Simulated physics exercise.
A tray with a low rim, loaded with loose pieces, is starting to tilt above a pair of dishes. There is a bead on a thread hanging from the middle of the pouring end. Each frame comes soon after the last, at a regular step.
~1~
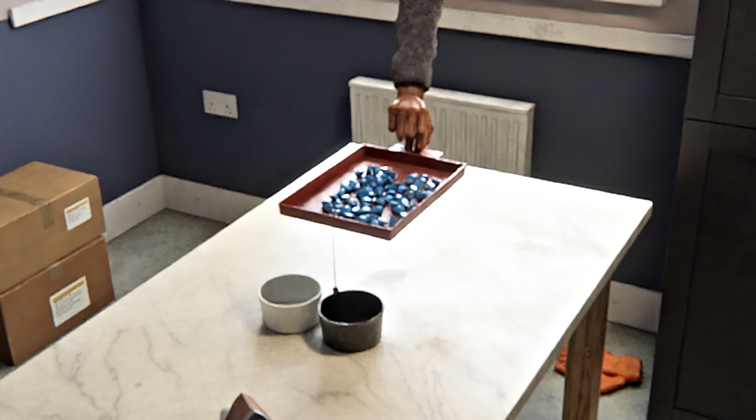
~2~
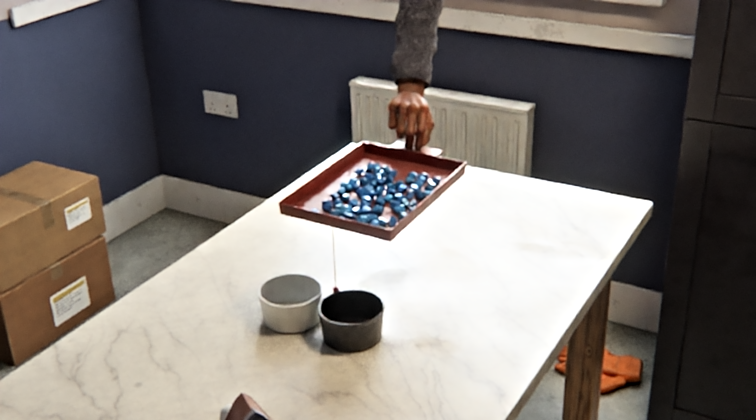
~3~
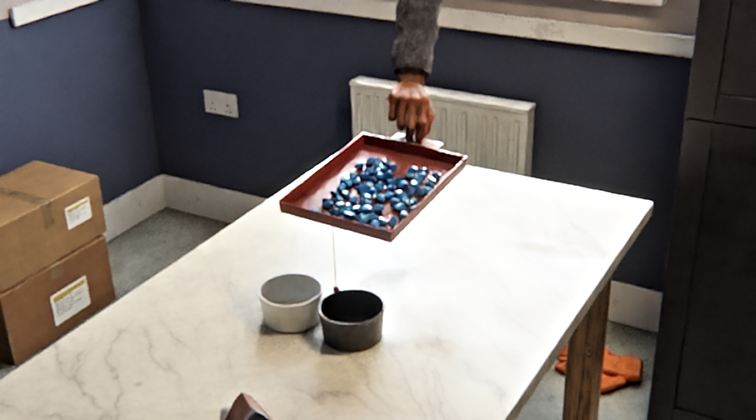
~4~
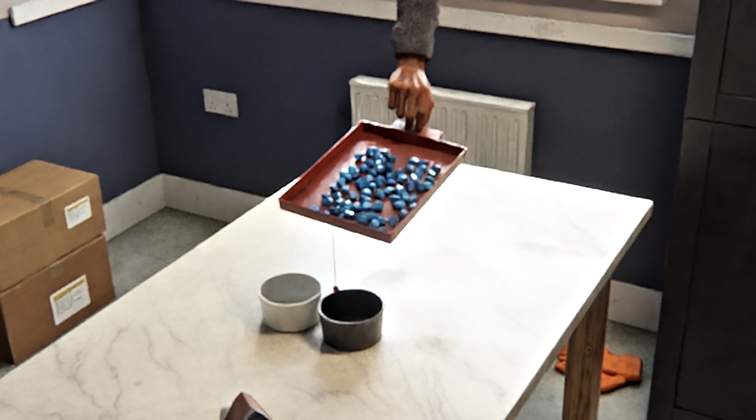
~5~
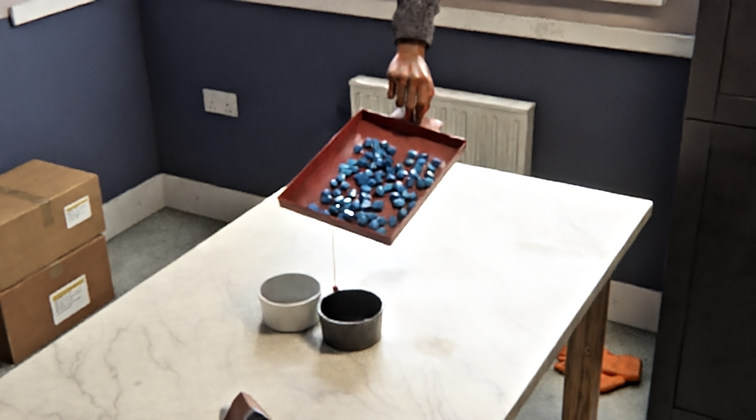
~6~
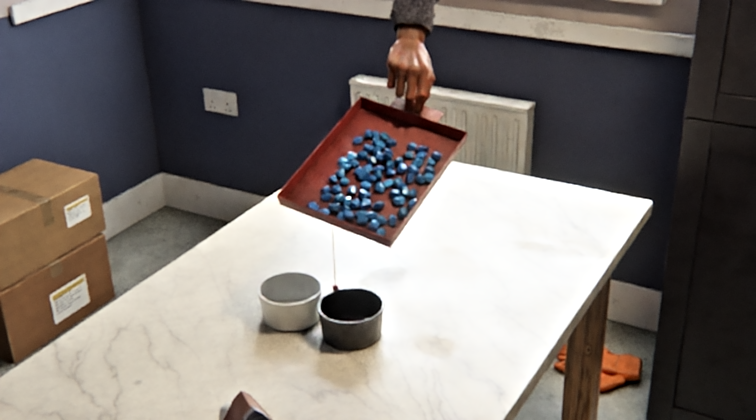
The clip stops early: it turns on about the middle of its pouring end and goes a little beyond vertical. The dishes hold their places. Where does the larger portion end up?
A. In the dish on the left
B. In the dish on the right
B, in the dish on the right.
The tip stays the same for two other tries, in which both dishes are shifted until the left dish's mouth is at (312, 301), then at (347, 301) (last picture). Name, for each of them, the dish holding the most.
Result for the first try: The dish on the right side; for the second: The dish on the right side.
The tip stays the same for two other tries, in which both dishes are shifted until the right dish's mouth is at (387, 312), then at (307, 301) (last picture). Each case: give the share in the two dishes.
It would be roughly 80 per cent in the first placement and roughly 0 per cent in the second.
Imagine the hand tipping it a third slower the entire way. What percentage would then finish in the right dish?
That comes out at roughly 30 per cent.
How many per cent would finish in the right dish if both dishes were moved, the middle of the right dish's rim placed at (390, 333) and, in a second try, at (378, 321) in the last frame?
Respectively 40 percent and 90 percent.
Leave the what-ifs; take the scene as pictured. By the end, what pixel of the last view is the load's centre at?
Somewhere around (381, 348) in the last picture.
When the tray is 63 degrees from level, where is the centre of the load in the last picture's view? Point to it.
The load's middle is around (376, 208).
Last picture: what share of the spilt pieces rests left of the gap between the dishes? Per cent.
Close to 0 per cent of the spill, I think.
Just after the last frame, tray tipped steeply; every one on the tray.
A moment on, tray tipped past a quarter turn; roughly a quarter on the tray; about a tenth in the right dish; roughly a third outside both; roughly a quarter in the air.
Further on, tray tipped past a quarter turn; roughly a third in the right dish; roughly two thirds outside both.
When it is over, tray tipped past a quarter turn; roughly a third in the right dish; not one in the left dish; roughly two thirds outside both.
